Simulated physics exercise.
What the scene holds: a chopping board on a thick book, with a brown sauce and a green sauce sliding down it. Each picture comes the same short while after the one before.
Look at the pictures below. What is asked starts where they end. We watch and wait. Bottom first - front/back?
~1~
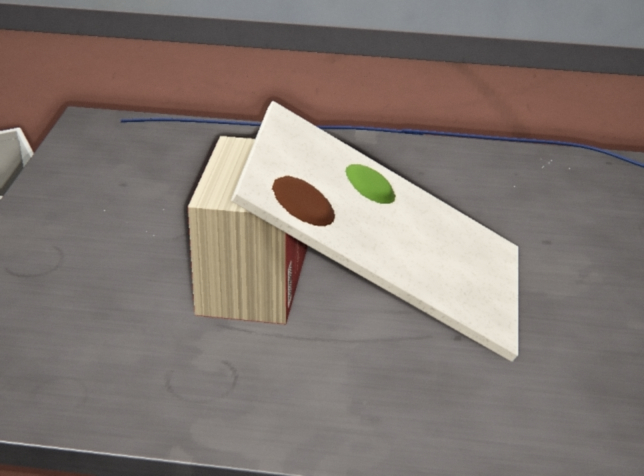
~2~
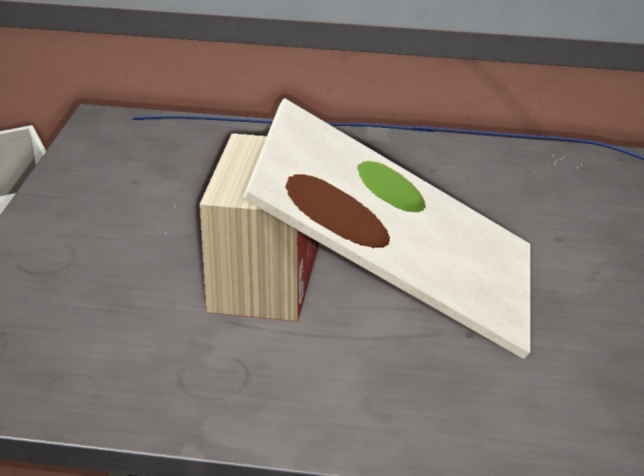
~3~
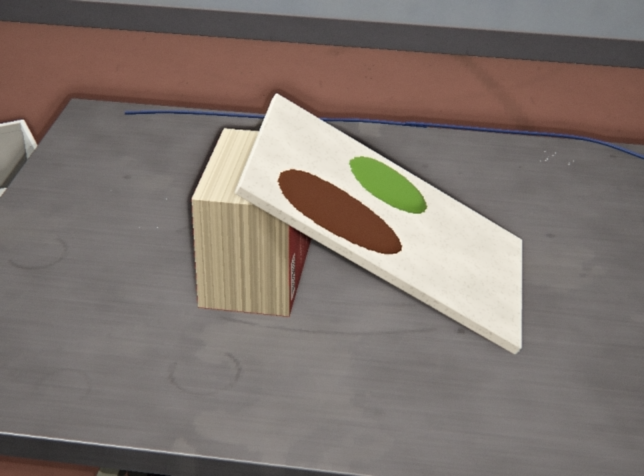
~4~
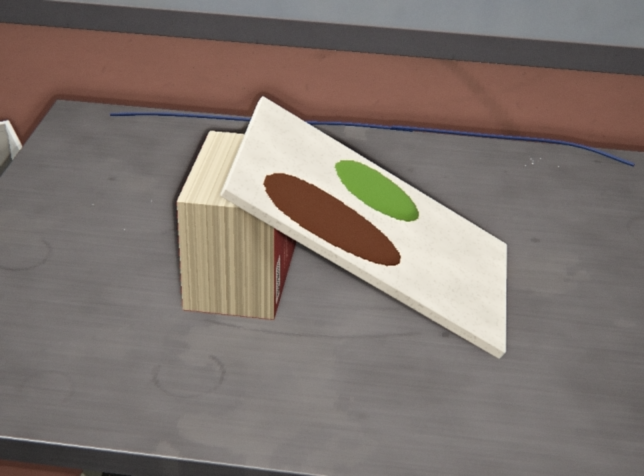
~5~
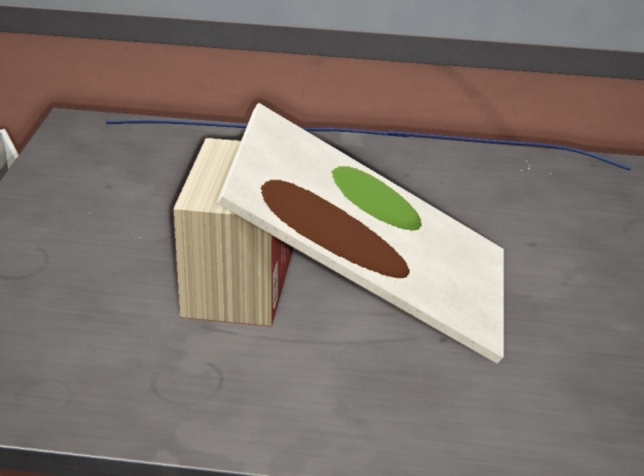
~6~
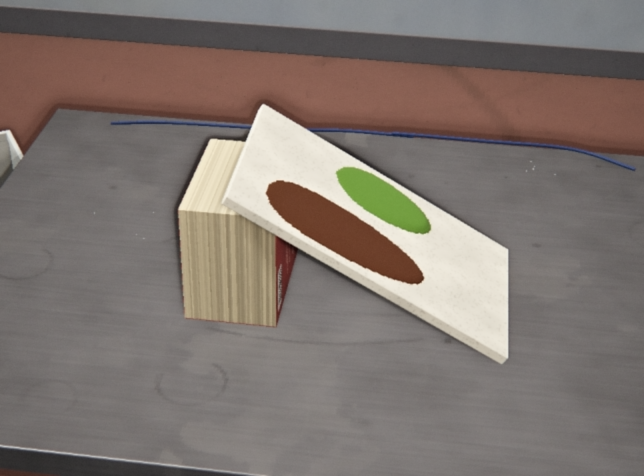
Front one.
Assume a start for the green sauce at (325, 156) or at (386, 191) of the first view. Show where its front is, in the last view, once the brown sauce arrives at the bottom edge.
First start: Around (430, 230); second start: (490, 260).
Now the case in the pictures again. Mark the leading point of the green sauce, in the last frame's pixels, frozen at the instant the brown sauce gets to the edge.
I'd put the front somewhere near (472, 251).
Next, the brown sauce is three quarters of the way down; the green sauce is three quarters of the way down.
After that, the brown sauce is close to the edge; the green sauce is three quarters of the way down.
Finally, the brown sauce is at the low edge; the green sauce is three quarters of the way down.
